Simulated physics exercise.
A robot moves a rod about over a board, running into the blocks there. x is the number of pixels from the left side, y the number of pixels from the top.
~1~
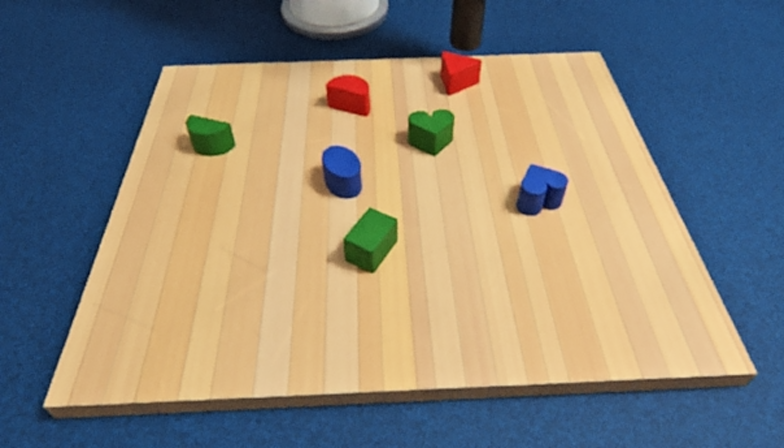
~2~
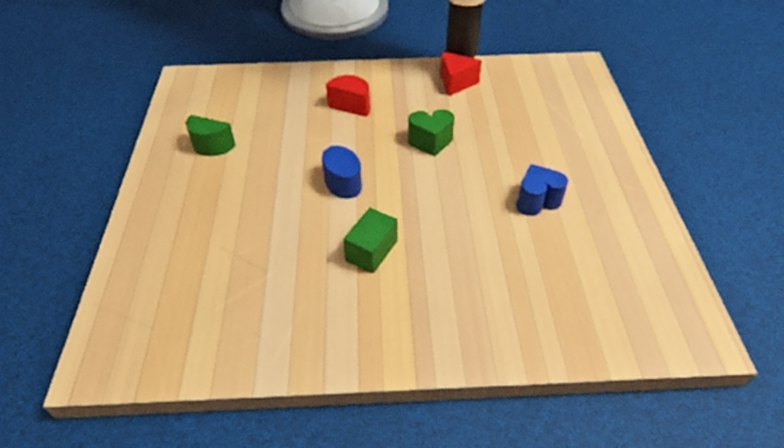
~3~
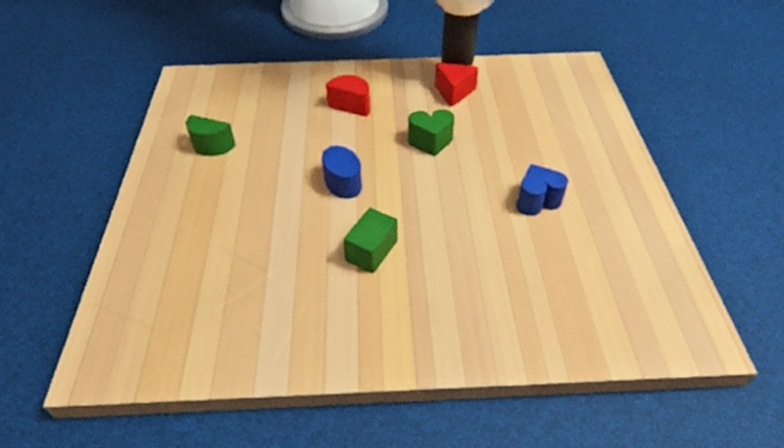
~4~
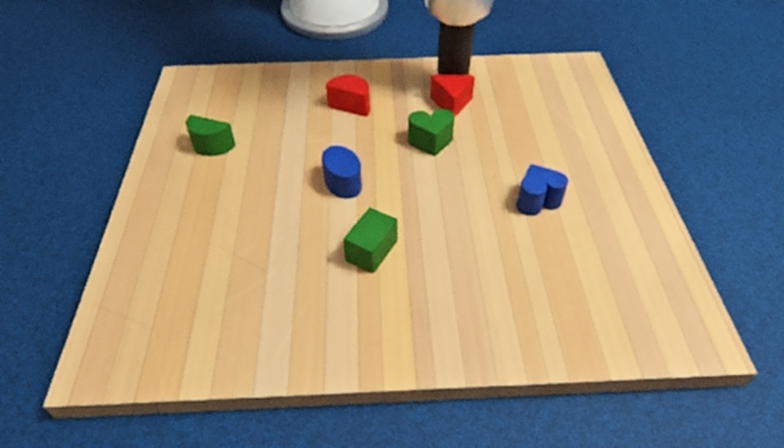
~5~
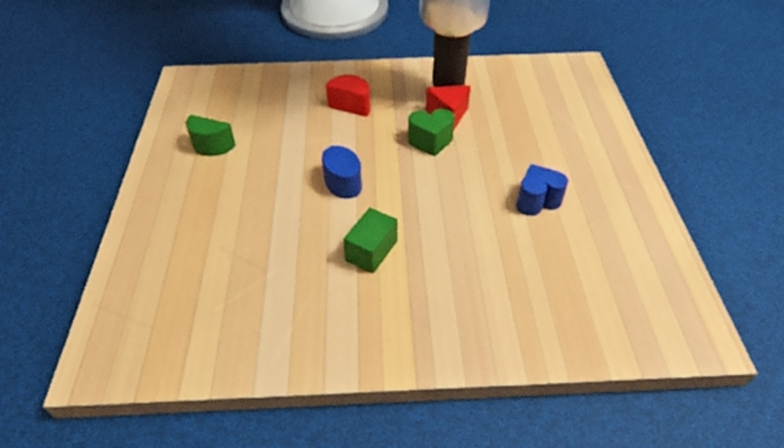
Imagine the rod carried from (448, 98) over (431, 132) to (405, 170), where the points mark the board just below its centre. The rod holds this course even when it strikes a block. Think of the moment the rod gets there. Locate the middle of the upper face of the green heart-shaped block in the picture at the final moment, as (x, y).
It ends at (428, 166).
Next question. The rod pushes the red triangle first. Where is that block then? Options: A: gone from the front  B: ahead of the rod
I choose A.
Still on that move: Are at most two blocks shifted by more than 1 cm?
Yes, it checks out.
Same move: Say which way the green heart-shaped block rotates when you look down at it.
Anticlockwise, looking down.
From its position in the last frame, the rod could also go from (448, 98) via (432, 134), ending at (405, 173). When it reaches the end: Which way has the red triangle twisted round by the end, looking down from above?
The block spins anticlockwise.
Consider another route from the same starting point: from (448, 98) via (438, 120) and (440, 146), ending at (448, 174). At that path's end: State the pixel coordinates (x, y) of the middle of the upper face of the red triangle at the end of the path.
At pixel (484, 149).
What follows on the original path. One third of the way, rod at (438, 107); green heart-shaped block at (434, 128), turned 45° clockwise; red triangle at (459, 115), turned 15° anticlockwise.
Two thirds of the way, rod at (424, 131); green heart-shaped block at (430, 147), turned 20° clockwise; red triangle at (459, 127), turned 50° anticlockwise.
At the end, rod at (406, 156); blue elliptical block unmoved; green heart-shaped block at (428, 166), turned 30° anticlockwise; red triangle at (459, 127), turned 55° anticlockwise.
